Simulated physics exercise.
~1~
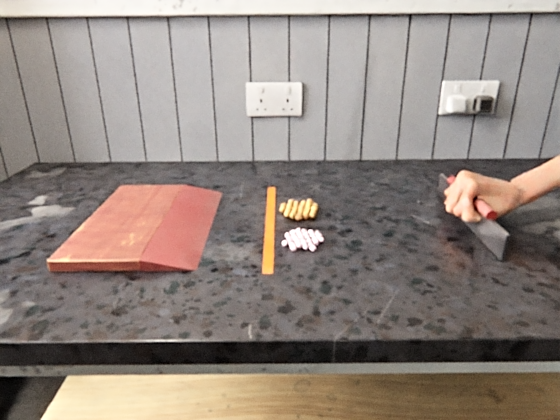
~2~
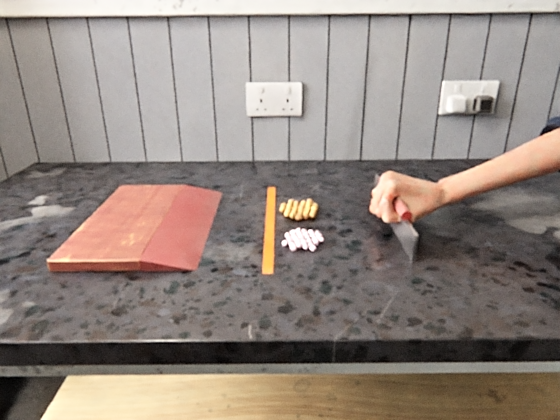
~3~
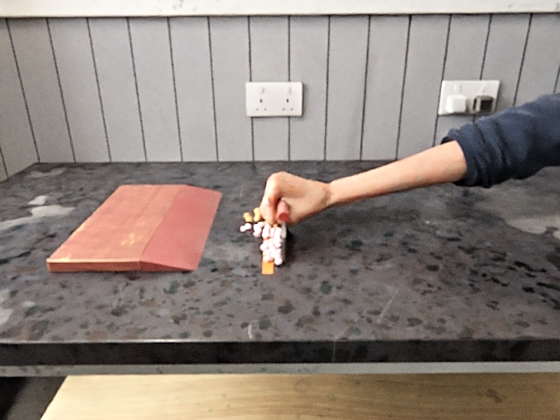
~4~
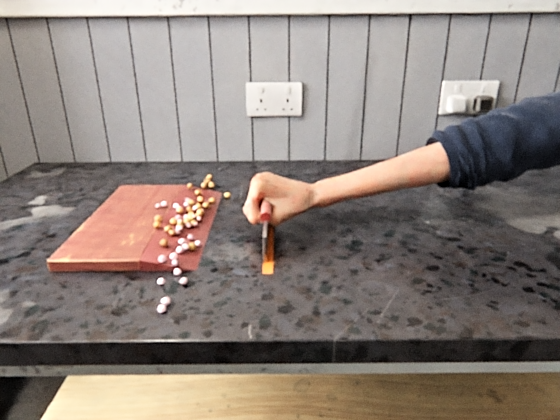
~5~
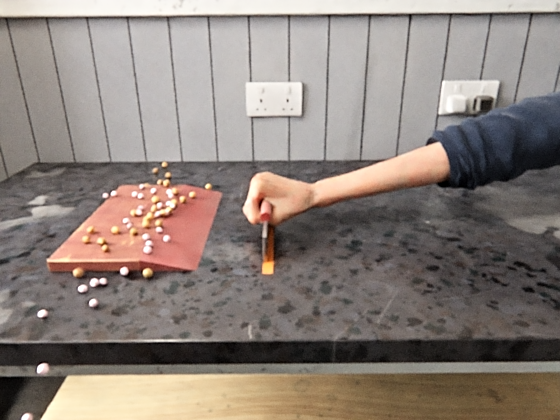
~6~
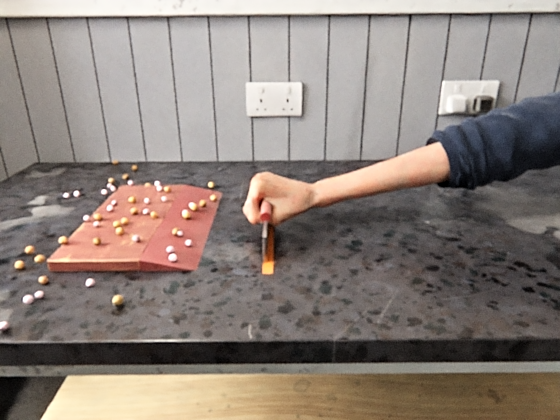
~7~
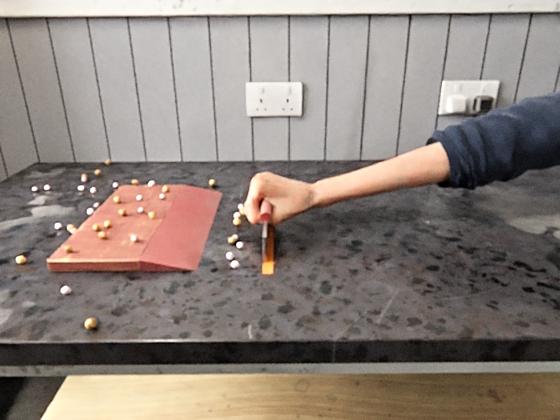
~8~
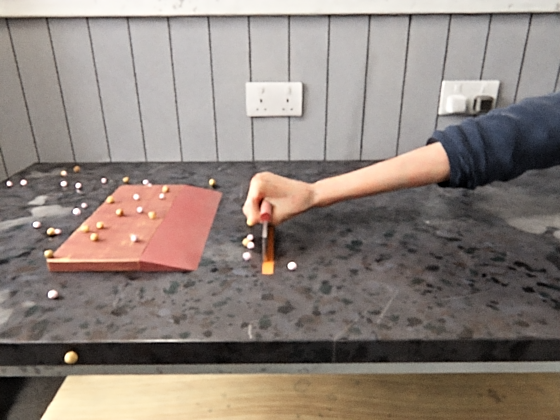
A hand swept a scraper left across the table, shoving two heaps of small orange and pink balls up a reddish ramp before halting at the orange tape, and the balls scattered, most passing the top while several ended up short of the ramp.
